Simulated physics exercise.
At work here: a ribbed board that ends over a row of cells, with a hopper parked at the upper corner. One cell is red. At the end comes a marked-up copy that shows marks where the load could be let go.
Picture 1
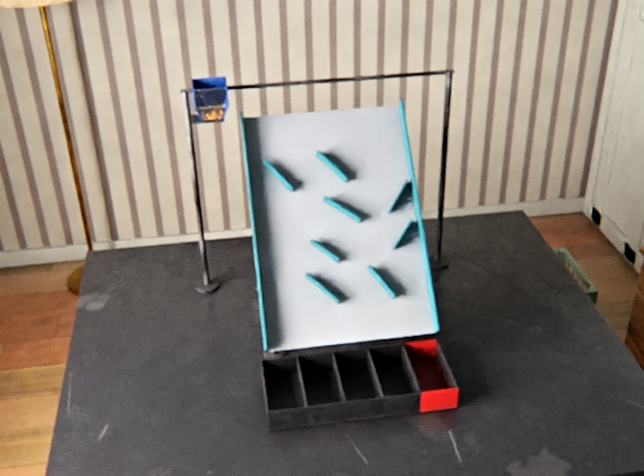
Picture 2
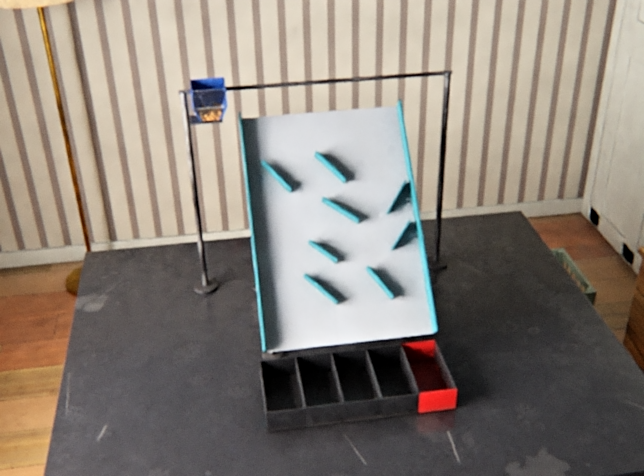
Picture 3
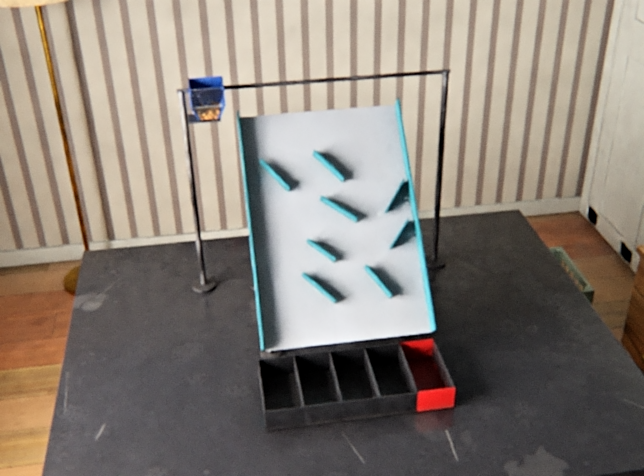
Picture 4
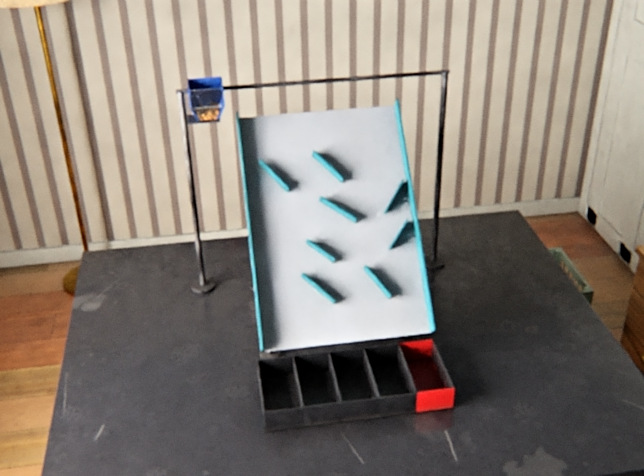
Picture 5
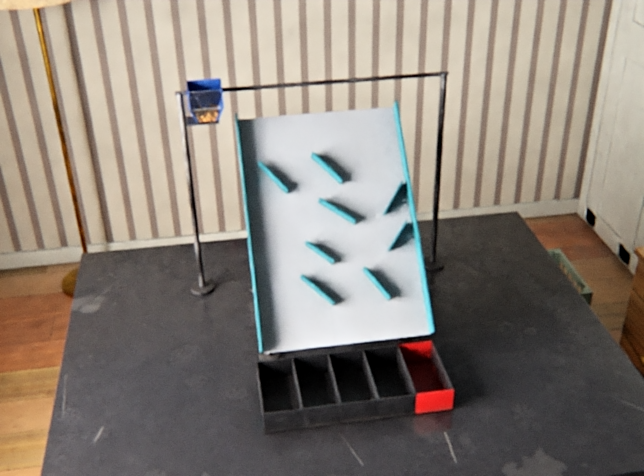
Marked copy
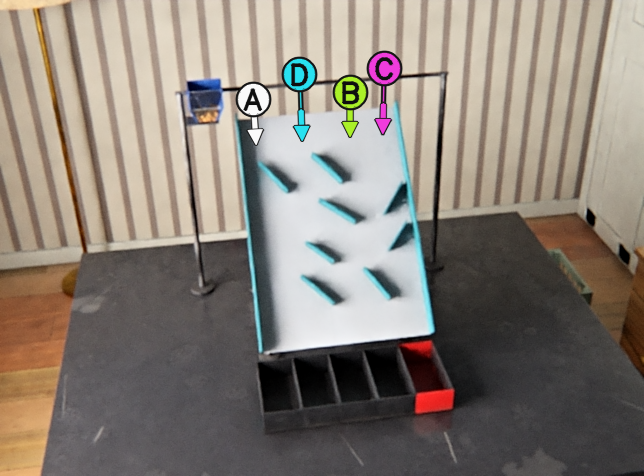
On a dark tabletop in front of a striped wall, a tilted pale board with teal ribs stood above five cells, one red, with a small blue hopper at its upper left, and nothing noticeably moved.
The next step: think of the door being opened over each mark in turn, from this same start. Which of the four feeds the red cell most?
Best: B.
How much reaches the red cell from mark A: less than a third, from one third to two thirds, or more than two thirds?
Less than a third.
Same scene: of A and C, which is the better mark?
C.
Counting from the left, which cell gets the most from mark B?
It is the fifth one.
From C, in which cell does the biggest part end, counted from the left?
It is the fifth one.
On the marked copy, mark A meets the board at (255, 139); mark B meets the board at (350, 131); mark C meets the board at (382, 128); mark D meets the board at (301, 135).
Choosing A, roughly a quarter in the red cell, roughly two thirds in other cells, about a tenth outside the box.
Choosing B, almost all in the red cell, about a tenth in other cells.
Choosing C, roughly two thirds in the red cell, roughly a third in other cells.
Choosing D, roughly a quarter in the red cell, the larger part in other cells.
